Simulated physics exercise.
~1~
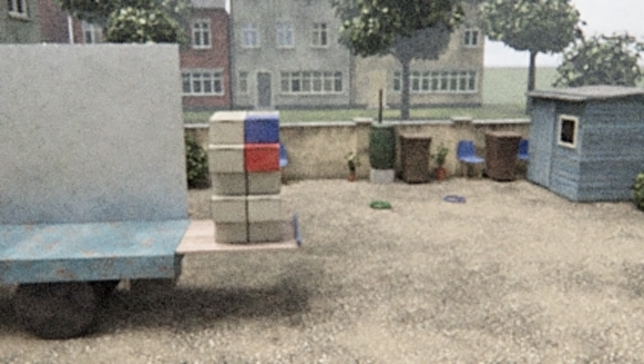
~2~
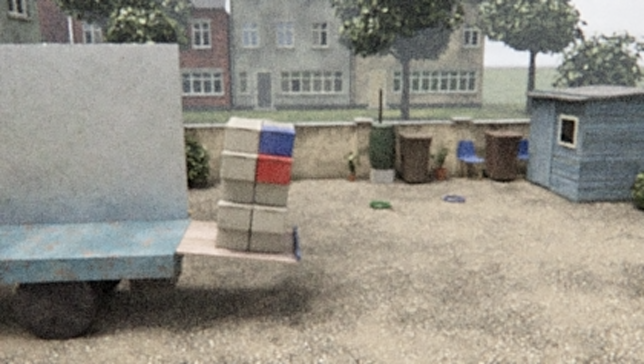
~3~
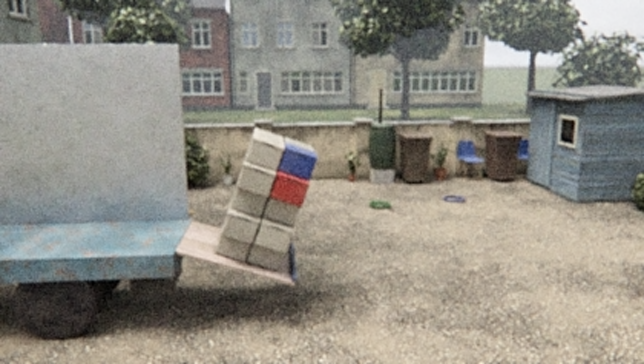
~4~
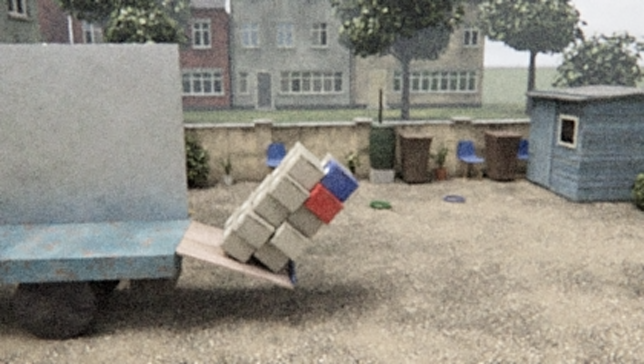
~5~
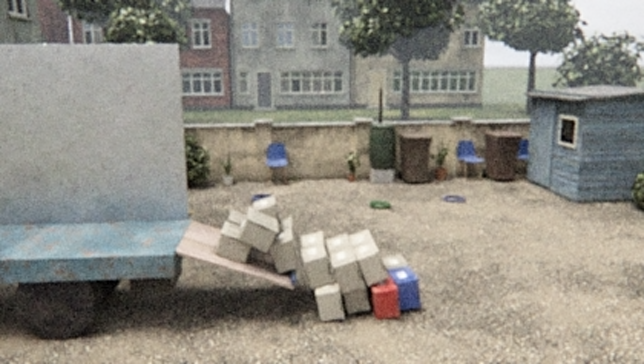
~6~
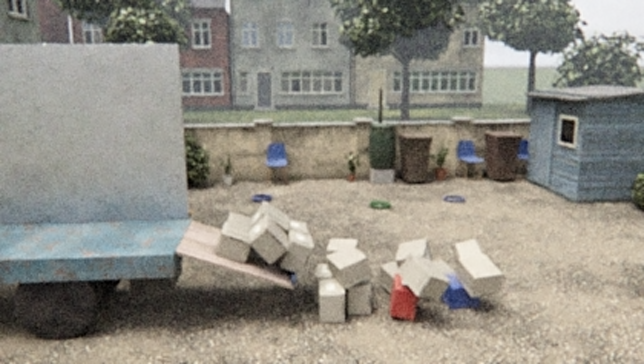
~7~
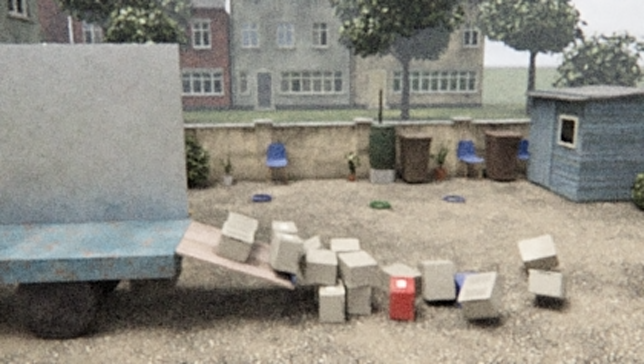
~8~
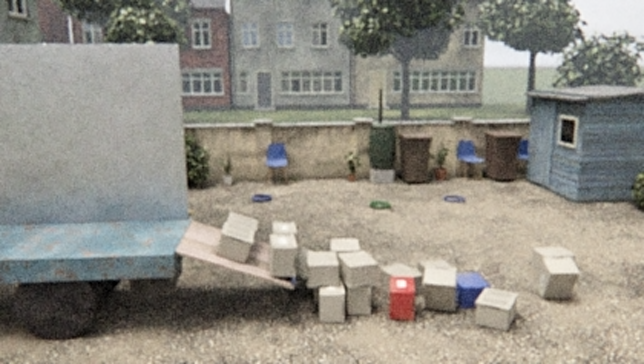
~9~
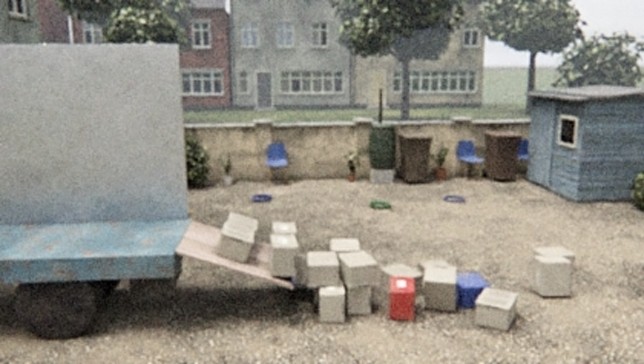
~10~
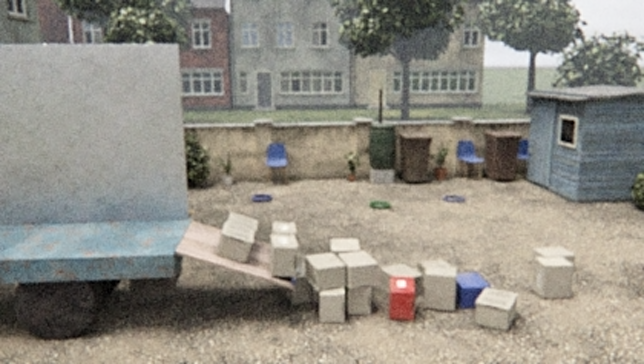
A tall stack of pale lidded boxes, with one blue and one red on its right side, stands on the tail lift of a blue-bedded lorry at the left of a gravelly yard. The view is from the side, with a low wall, houses, bins, blue chairs and a blue shed behind. The platform tilts down to the right, and the stack leans with it. The boxes slide, topple over the edge and tumble across the ground. The platform holds its slope, and everything settles, with a few boxes still on it and most strewn rightward, the red and blue ones among them.
